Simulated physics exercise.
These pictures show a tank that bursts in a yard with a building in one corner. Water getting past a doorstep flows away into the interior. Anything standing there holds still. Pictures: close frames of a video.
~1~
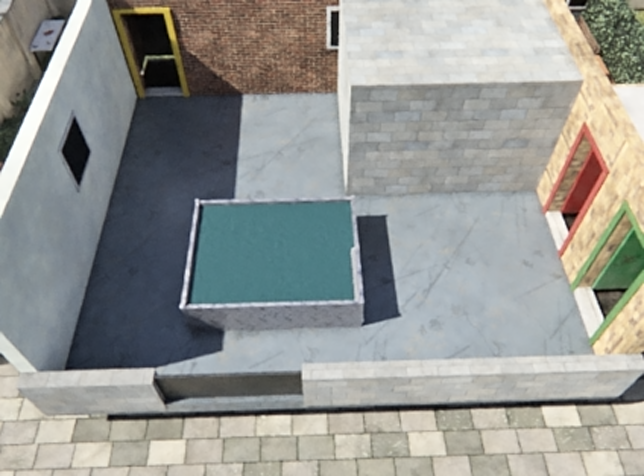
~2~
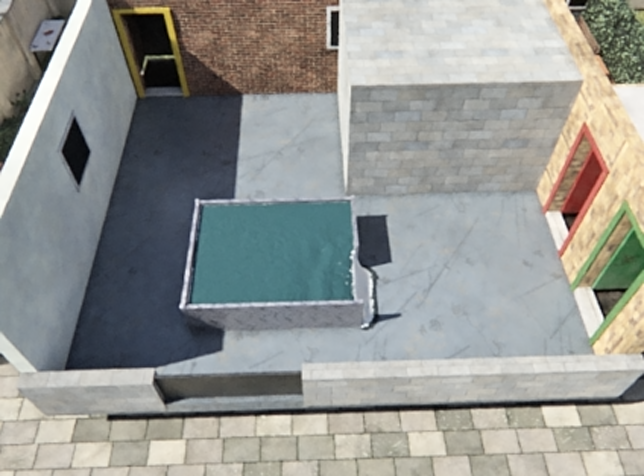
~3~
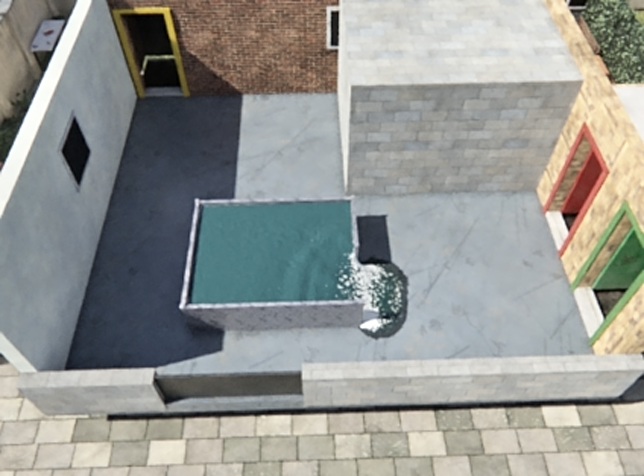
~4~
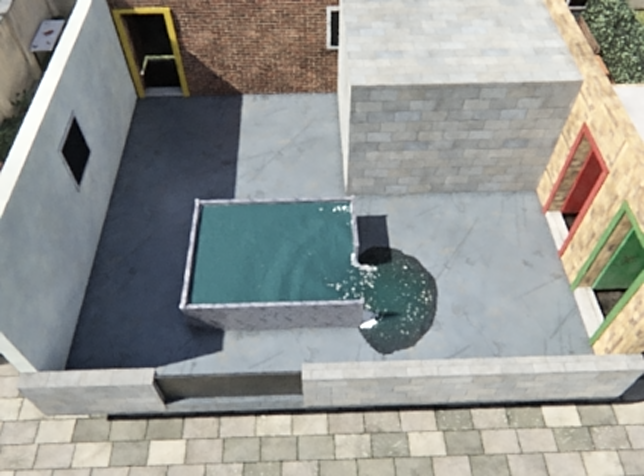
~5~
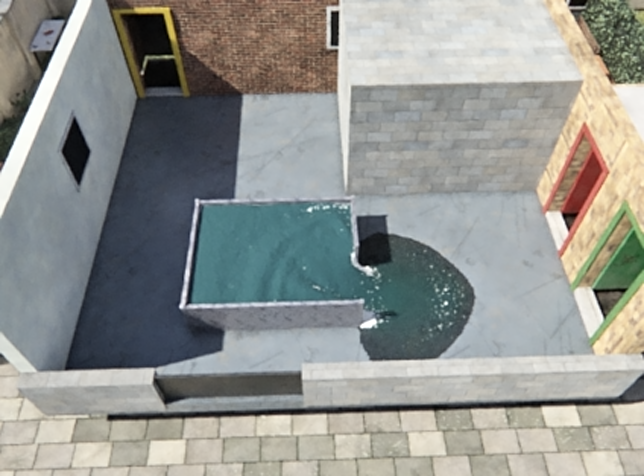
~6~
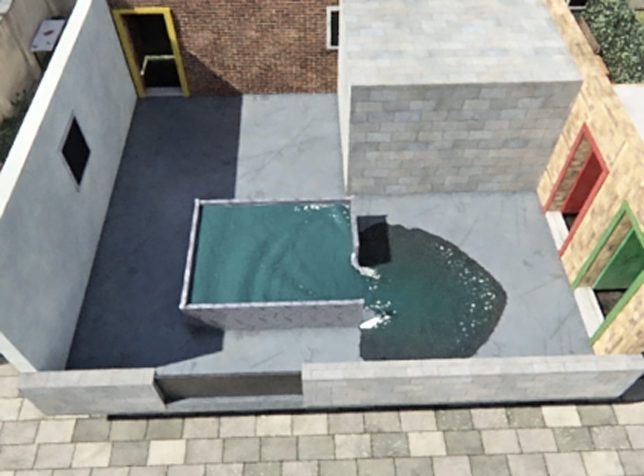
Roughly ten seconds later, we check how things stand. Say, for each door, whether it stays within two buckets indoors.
The yellow door stays within it; the green door does not stay within it; the red door does not stay within it.
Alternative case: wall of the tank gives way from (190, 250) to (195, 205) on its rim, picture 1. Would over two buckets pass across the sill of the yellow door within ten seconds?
My take is that yellow door crosses the line.
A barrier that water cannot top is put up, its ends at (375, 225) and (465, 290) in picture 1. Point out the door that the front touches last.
Looking at it, it's the door marked yellow here.
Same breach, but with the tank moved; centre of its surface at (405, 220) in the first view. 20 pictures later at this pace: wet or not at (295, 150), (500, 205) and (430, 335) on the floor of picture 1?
In that order: Dry, covered, under water.
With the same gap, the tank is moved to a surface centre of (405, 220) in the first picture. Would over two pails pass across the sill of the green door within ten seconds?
Going door by door, the green door tops the mark.
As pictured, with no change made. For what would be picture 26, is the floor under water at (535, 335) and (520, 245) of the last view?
Point one: Swamped. Point two: Swamped.
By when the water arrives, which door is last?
It's the door marked yellow.
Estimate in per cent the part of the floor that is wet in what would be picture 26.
My guess is around 30 in a hundred.
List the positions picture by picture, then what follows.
The first picture shows the open tank at (274, 251) is whole and still.
In the second picture, water pours out at (356, 288) and has run to (366, 270).
In the third picture, the front is at (397, 272), out from the gap at (356, 290).
In the fourth picture, water pours out at (356, 290) and has run to (429, 280).
In the fifth picture, the front is at (464, 284), out from the gap at (356, 290).
In the sixth picture, the front is at (501, 304), out from the gap at (356, 290).
A moment on, water covers 25 % of the floor; the yellow door not reached, the green door wet at the sill, nothing in, the red door not reached.
Next, water covers 30 % of the floor; the yellow door not reached, the green door under two buckets in, the red door under two buckets in.
Then, water covers 30 % of the floor; the yellow door not reached, the green door far over two buckets in, the red door over two buckets in.
Later, water covers 45 % of the floor; the yellow door not reached, the green door far over two buckets in, the red door far over two buckets in.
In the end, water covers 75 % of the floor; the yellow door wet at the sill, nothing in, the green door far over two buckets in, the red door far over two buckets in.
